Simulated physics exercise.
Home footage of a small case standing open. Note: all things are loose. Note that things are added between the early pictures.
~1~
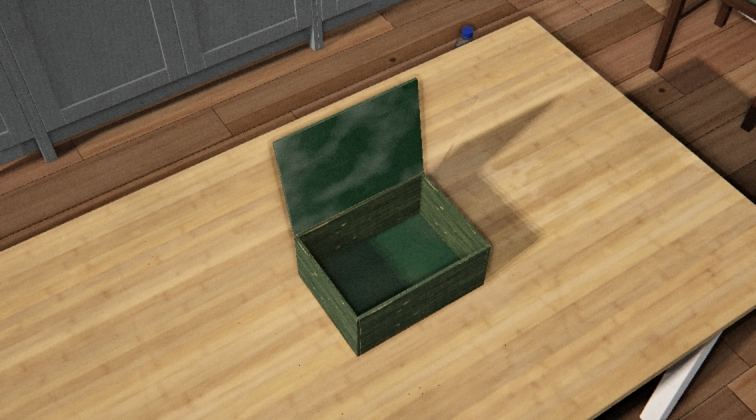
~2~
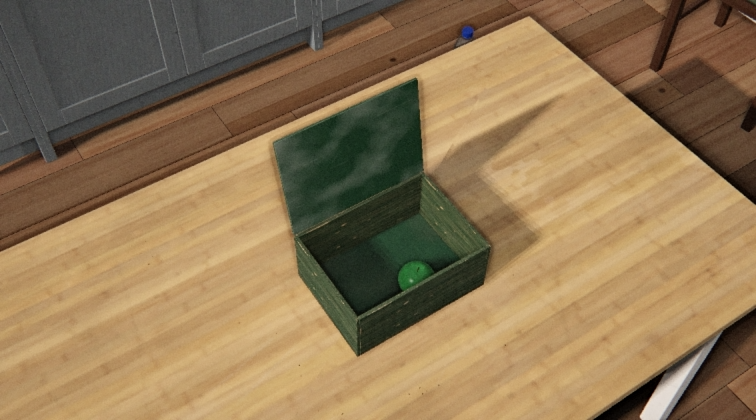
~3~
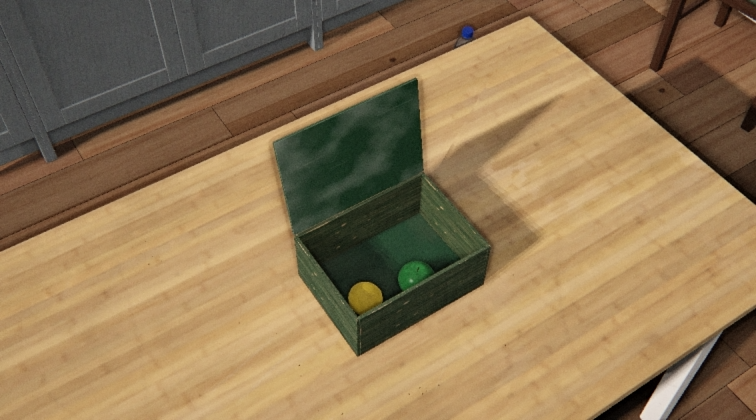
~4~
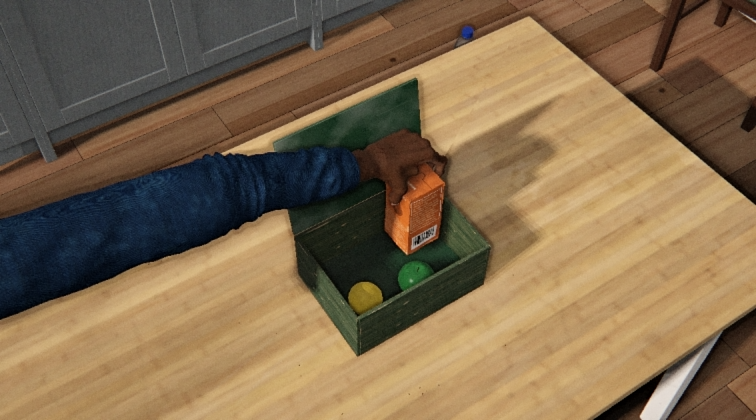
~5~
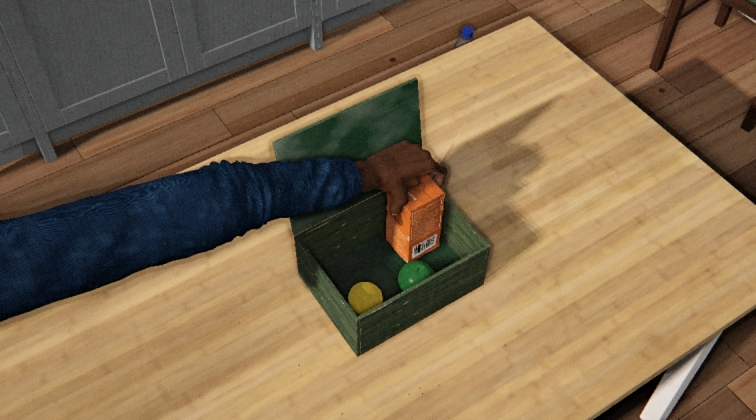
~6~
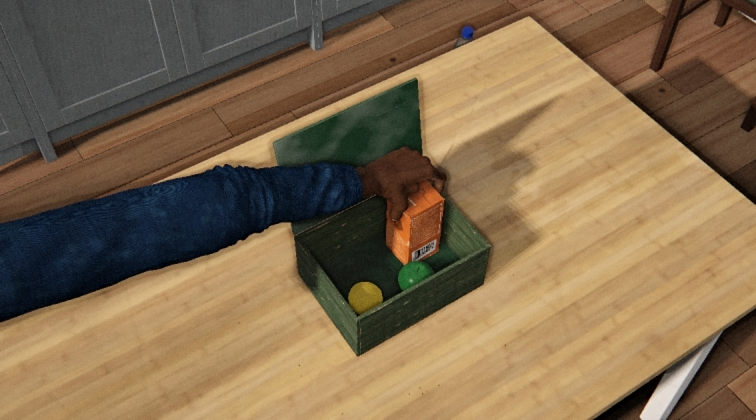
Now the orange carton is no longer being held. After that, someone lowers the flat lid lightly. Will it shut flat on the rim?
The lid does not fit.
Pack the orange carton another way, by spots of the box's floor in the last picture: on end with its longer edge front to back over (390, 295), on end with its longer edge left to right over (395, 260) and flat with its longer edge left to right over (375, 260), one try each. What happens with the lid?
Attempt one, it settles down; attempt two, it is left gaping; attempt three, it settles down.
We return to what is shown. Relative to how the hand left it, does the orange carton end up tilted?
It stays as it was set.
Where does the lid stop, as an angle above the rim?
The answer is about 40 degrees.
Then, 1.20 s past the last view, lid starting down.
Then, 1.60 s past the last view, lid 57° above the rim.
Then, 2.60 s past the last view, lid 42° above the rim; orange carton displaced a little near (420, 230).
Finally, lid 38° above the rim; all 3 still in place. Final places as the last picture's camera would see them, orange carton near (422, 232).
